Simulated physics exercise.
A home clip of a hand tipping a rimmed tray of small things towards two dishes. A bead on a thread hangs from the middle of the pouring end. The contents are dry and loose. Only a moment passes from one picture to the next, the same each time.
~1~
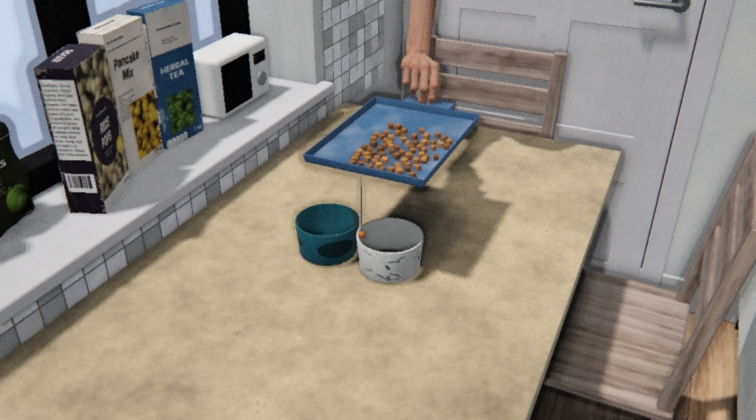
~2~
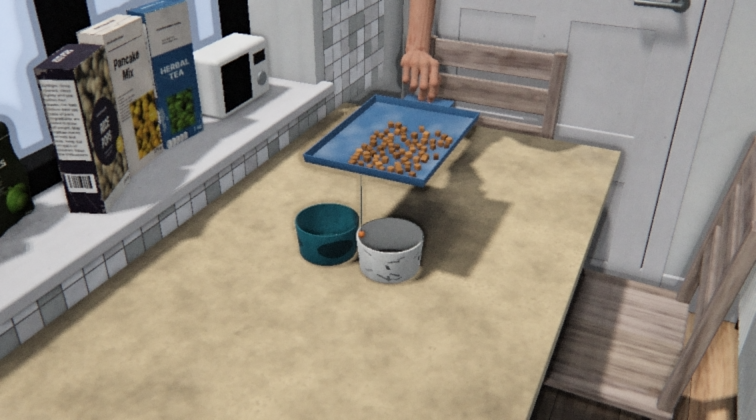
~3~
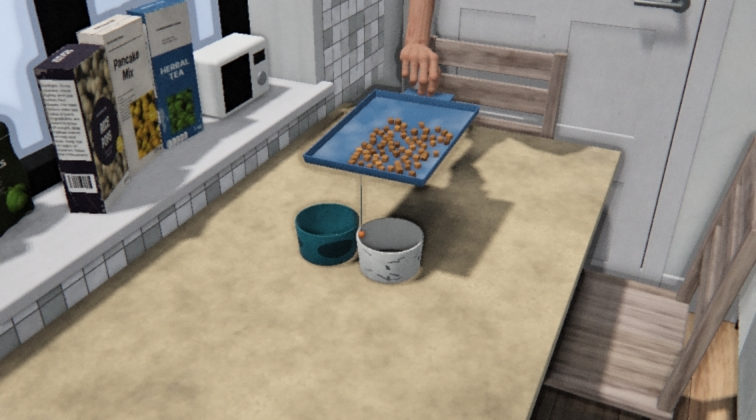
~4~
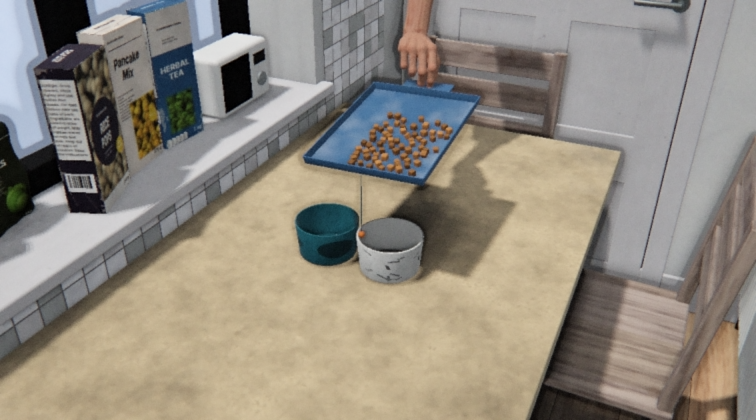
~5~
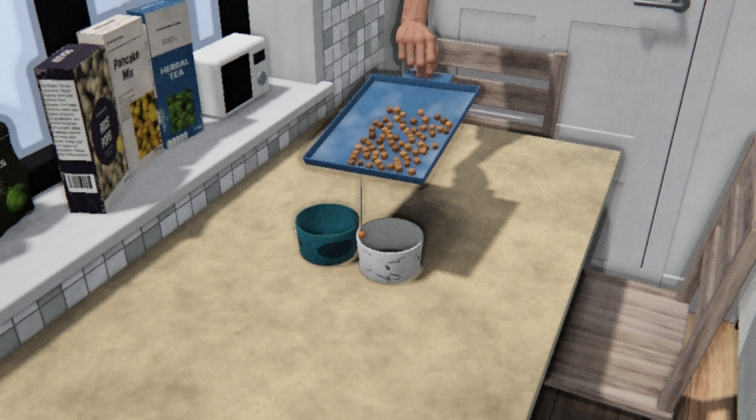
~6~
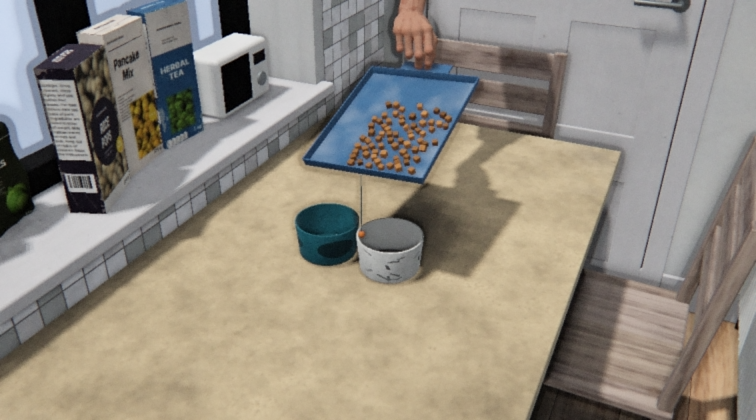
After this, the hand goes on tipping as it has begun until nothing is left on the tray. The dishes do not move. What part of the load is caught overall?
Together they catch only the smaller part.
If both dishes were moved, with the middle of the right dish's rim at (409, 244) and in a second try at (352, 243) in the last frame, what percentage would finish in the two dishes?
First some 0, then 40 per cent.
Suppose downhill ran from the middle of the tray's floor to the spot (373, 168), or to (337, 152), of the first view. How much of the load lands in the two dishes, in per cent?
Near 0 % and 50 %.
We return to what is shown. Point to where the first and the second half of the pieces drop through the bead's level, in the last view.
At about (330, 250), then at (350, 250).
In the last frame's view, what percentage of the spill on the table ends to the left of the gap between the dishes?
Some 80 per cent.
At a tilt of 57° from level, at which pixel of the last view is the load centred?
Roughly at (363, 158).
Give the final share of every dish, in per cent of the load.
The left dish has 0 per cent, the right dish has 0.
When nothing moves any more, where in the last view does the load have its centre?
Around (324, 301).
Soon after the last picture, tray tipped steeply; nearly all on the tray; a stray few in the air.
A little later, tray tipped right over; nearly all on the tray; a stray few outside both.
Later still, tray tipped past a quarter turn; a stray few in the right dish; a stray few in the left dish; nearly all outside both.
At rest, tray tipped past a quarter turn; a stray few in the right dish; a stray few in the left dish; nearly all outside both.
